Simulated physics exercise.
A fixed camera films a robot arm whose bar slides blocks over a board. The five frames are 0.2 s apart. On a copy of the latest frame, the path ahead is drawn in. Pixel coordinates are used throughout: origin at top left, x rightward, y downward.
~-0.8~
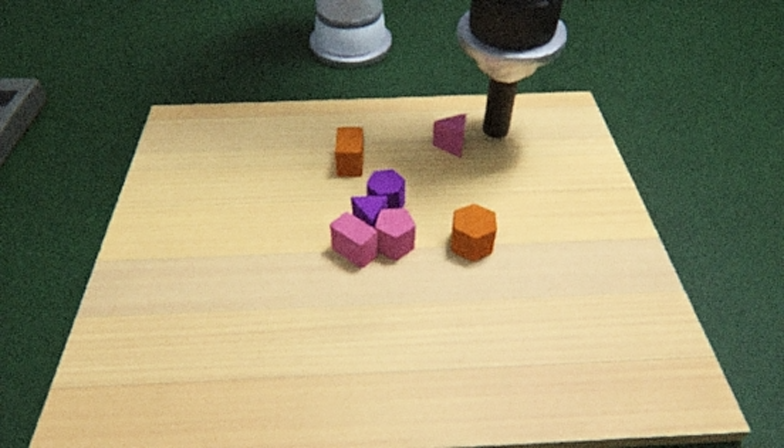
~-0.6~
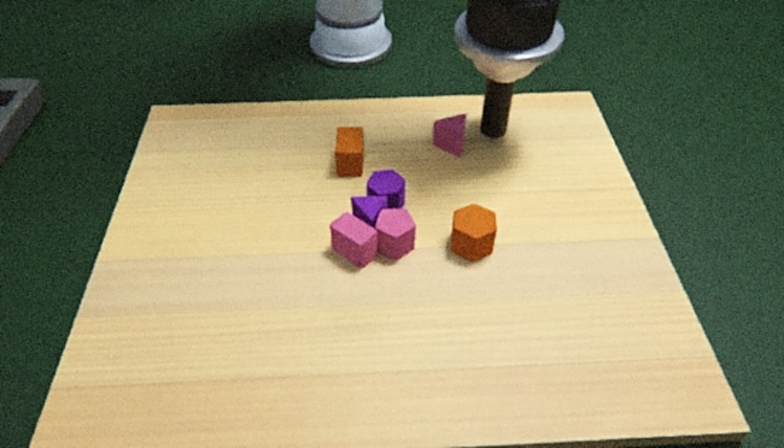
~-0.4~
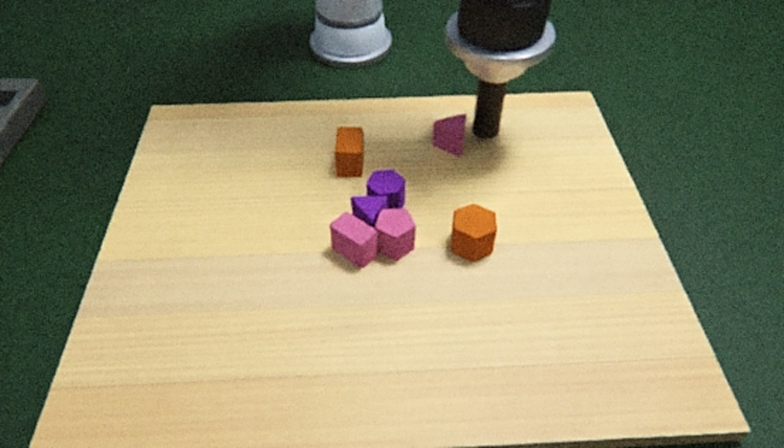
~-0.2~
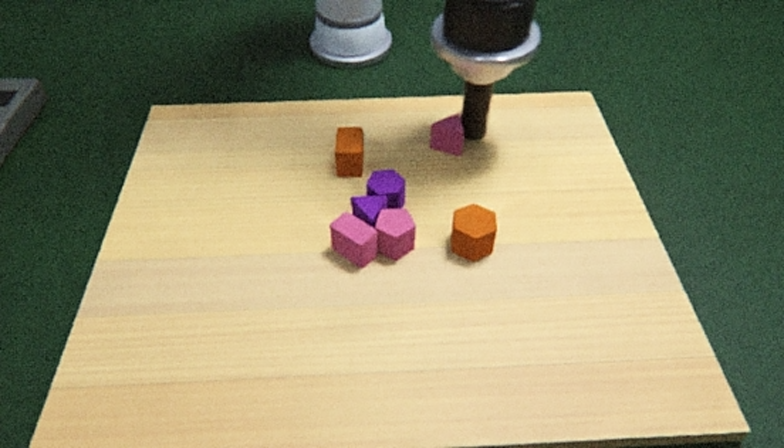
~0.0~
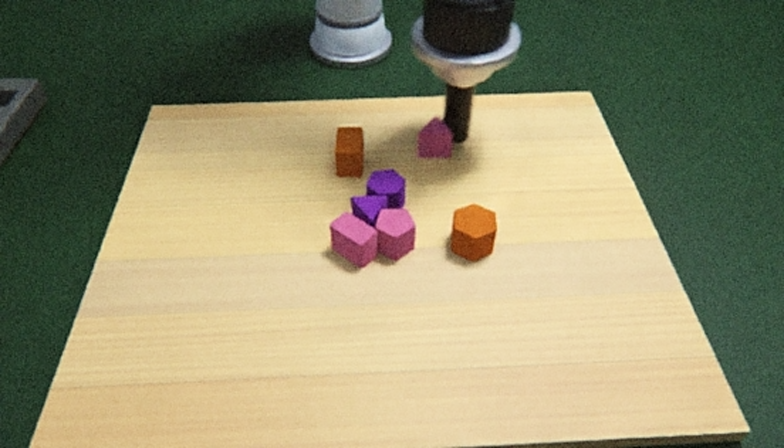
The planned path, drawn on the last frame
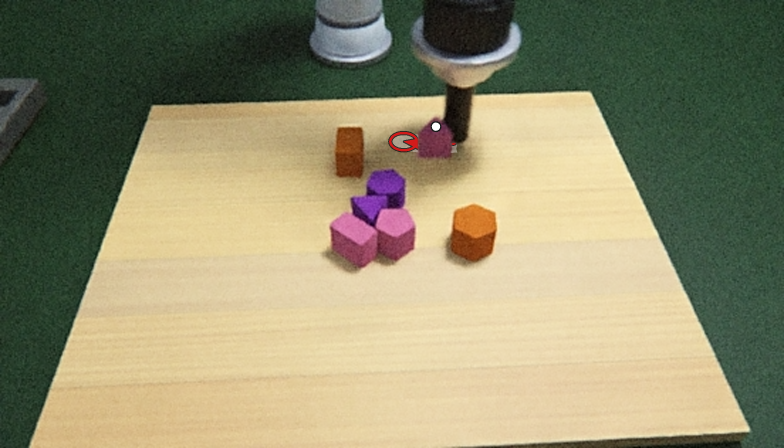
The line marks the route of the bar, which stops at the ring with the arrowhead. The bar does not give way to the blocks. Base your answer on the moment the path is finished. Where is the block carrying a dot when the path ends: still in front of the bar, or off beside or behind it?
I think the bar loses the block carrying a dot somewhere along the way.
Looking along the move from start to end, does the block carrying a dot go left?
I'd say yes.
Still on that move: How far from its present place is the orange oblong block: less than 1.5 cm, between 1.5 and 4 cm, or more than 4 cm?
Once the path is done, the orange oblong block lies within 1.5 cm of its present place.
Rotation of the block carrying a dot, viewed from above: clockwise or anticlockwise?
Counter-clockwise, from overhead.
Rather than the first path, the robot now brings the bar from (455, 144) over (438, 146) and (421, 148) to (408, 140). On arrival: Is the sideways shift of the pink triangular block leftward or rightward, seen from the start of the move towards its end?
Facing the way the path runs, start to end, you'll find the pink triangular block has shifted left.
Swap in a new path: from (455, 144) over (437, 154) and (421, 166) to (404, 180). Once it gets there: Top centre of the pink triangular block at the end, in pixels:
I'd place it at (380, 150), taking the centre of its top.
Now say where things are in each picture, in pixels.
In the first frame, bar tip at (496, 130); block tops, orange oblong block at (349, 139); pink triangular block at (454, 122).
In the second frame, bar at (493, 130); blocks unchanged.
In the third frame, bar at (486, 131); blocks unchanged.
In the fourth frame, bar at (473, 132); pink triangular block at (451, 122).
In the fifth frame, bar at (456, 135); orange oblong block at (349, 139); pink triangular block at (436, 127).
Path on the board, from (455, 144) via (438, 145) and (421, 144), ending at (404, 141); the dot is on the pink triangular block.
The first path, step by step. Halfway along, bar at (429, 135); pink triangular block at (413, 132), turned 25° anticlockwise.
At the end, bar at (404, 133); orange oblong block in place; pink triangular block at (406, 134), turned 50° anticlockwise.
